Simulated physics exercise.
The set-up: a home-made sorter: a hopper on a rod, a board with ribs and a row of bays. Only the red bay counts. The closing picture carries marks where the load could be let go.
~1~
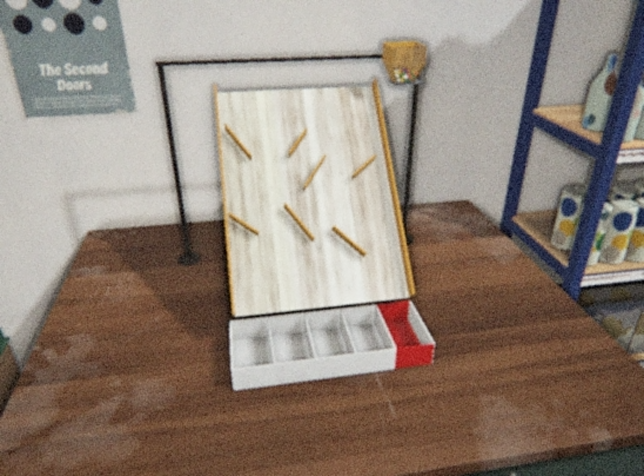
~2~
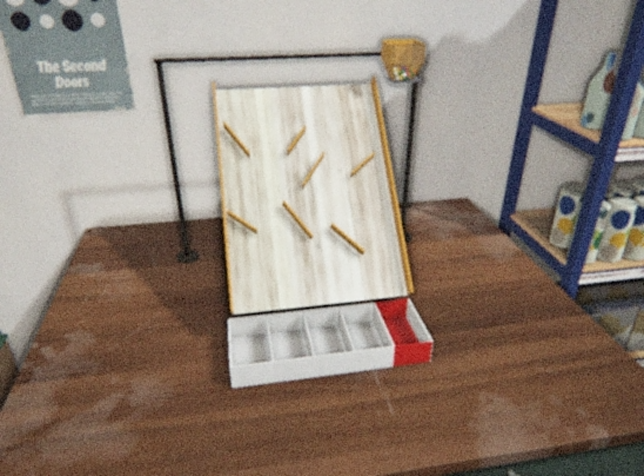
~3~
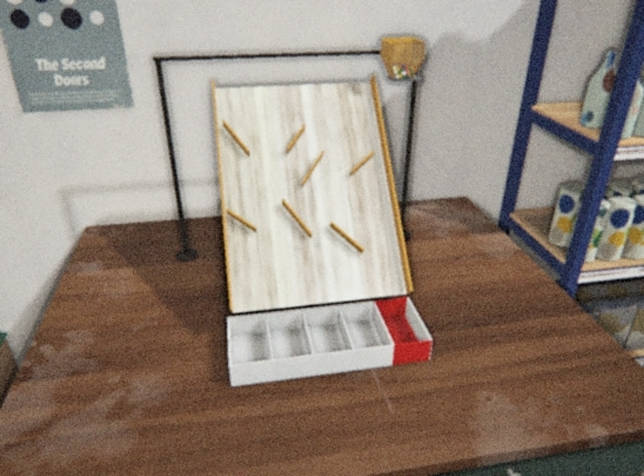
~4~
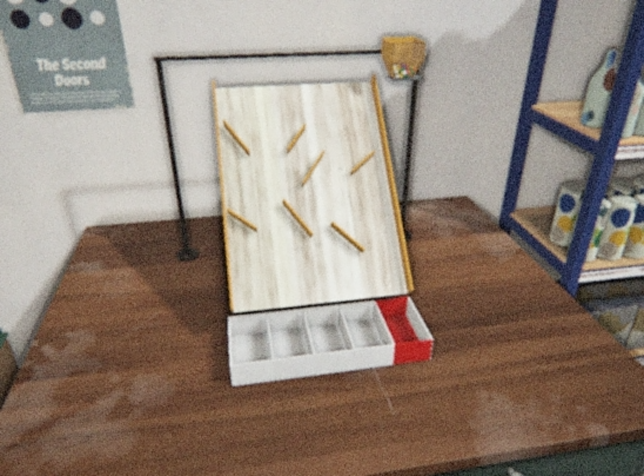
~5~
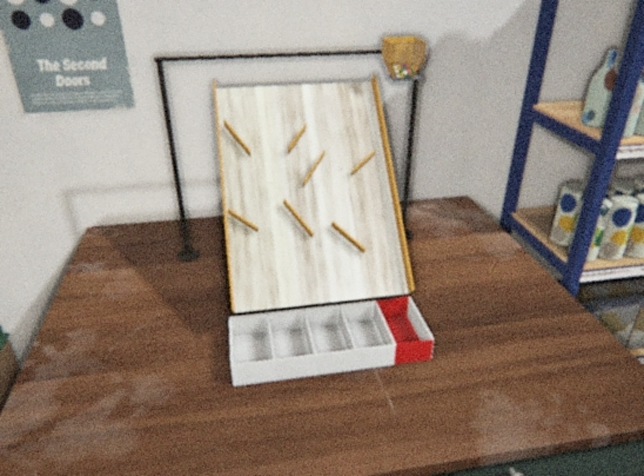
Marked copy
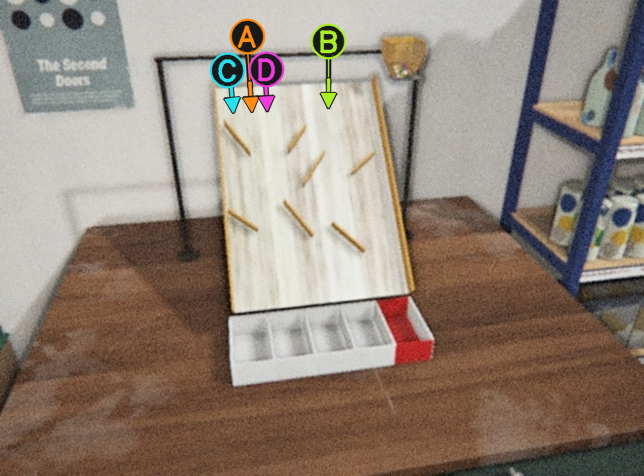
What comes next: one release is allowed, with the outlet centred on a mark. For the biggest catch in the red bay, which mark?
I would pick mark B.
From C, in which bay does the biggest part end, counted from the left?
It is the fourth one.
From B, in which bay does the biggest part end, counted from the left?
The fifth.
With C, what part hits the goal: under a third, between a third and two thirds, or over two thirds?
Mark C gives under a third.
On the marked copy, mark A meets the board at (251, 106); mark B meets the board at (328, 102); mark C meets the board at (232, 107); mark D meets the board at (266, 105).
For mark A, a small share in the red bay, close to two thirds in other bays, close to a quarter outside the box.
For mark B, close to half in the red bay, close to a third in other bays, a small share outside the box.
For mark C, a small share in the red bay, close to two thirds in other bays, close to a quarter outside the box.
For mark D, only a few in the red bay, the bulk in other bays, close to a quarter outside the box.
